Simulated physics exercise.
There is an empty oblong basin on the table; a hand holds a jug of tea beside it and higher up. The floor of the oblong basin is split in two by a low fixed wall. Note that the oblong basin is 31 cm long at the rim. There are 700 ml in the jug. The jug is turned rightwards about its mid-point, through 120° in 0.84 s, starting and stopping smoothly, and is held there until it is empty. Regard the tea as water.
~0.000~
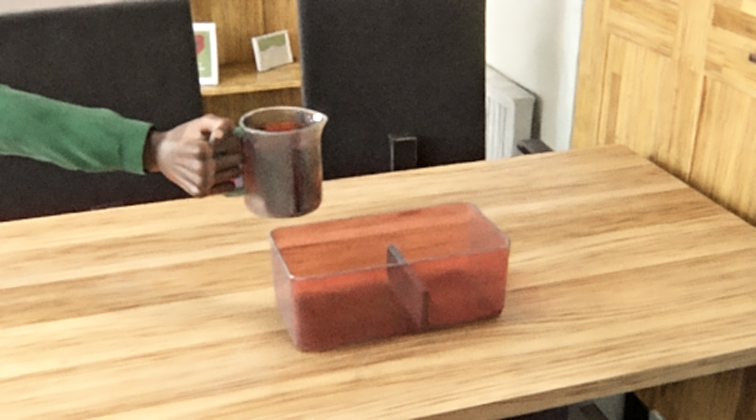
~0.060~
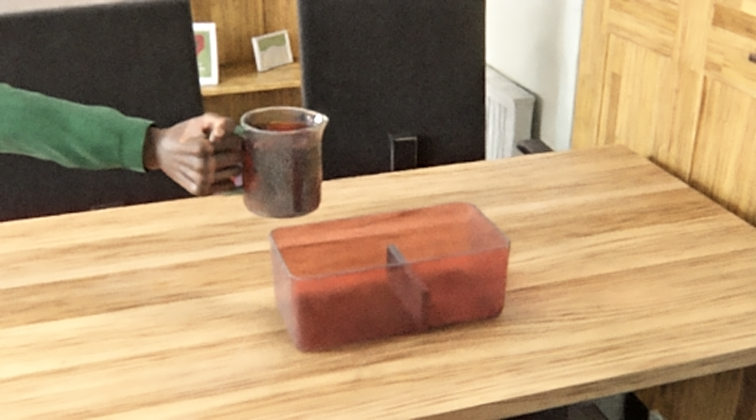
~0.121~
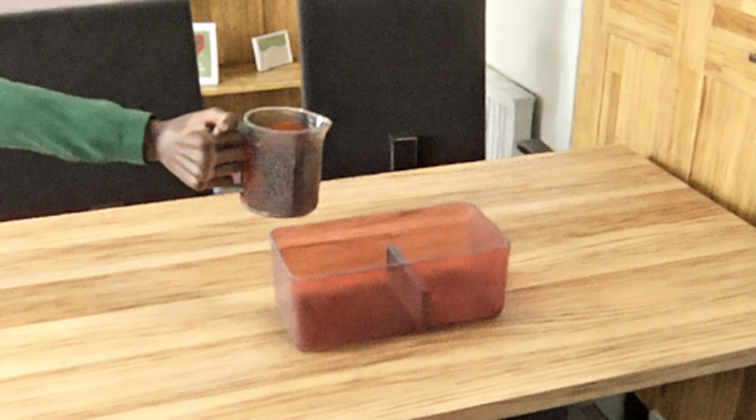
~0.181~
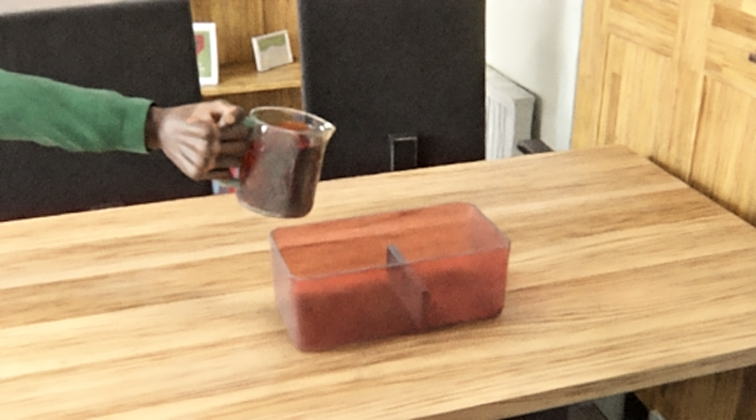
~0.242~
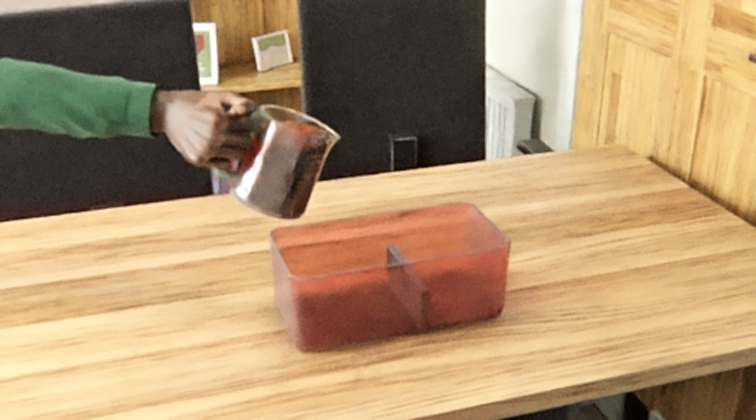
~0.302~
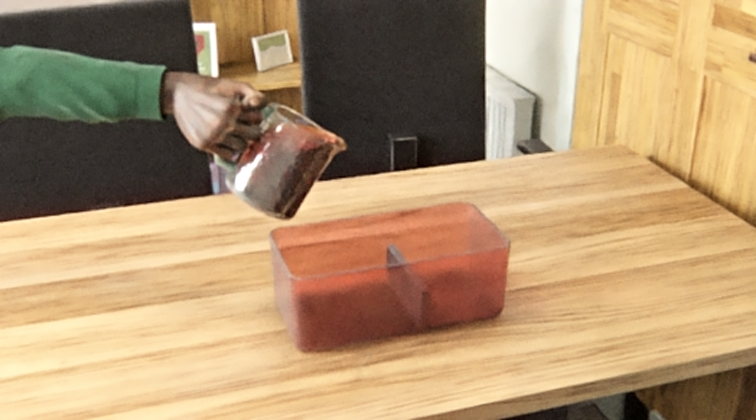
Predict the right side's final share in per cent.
The right side finishes with roughly 4 per cent.
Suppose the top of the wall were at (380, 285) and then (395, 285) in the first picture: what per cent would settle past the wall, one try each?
Result: 40 per cent, then 20 per cent.
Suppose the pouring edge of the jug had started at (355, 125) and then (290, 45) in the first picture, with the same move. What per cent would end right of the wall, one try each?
I'd expect close to 20 per cent and then close to 5 per cent.
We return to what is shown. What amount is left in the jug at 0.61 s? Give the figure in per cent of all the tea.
54 %.
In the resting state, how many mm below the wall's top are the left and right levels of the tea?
Measured: Left around 36 mm, right around 60 mm.
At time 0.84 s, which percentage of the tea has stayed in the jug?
Roughly 7 per cent.
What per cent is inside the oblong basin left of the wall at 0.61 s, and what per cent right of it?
Lab note: Left near 22 %, right near 0.
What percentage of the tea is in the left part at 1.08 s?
I'd say near 92 percent.
Then, 0.61 s in, the tilt is 100° and 54 per cent is still to pour, 21 is left of the wall and 0 right of it.
Then, 0.84 s in, the tilt is 120° and 7 per cent is still to pour, 81 is left of the wall and 1 right of it.
Then, 1.08 s in, the tilt is 120° and 0 per cent is still to pour, 92 is left of the wall and 4 right of it.
Then, 1.34 s in, the tilt is 120° and 0 per cent is still to pour, 92 is left of the wall and 4 right of it.
Finally, 92 per cent lies left of the wall, 4 right of it and 4 outside.
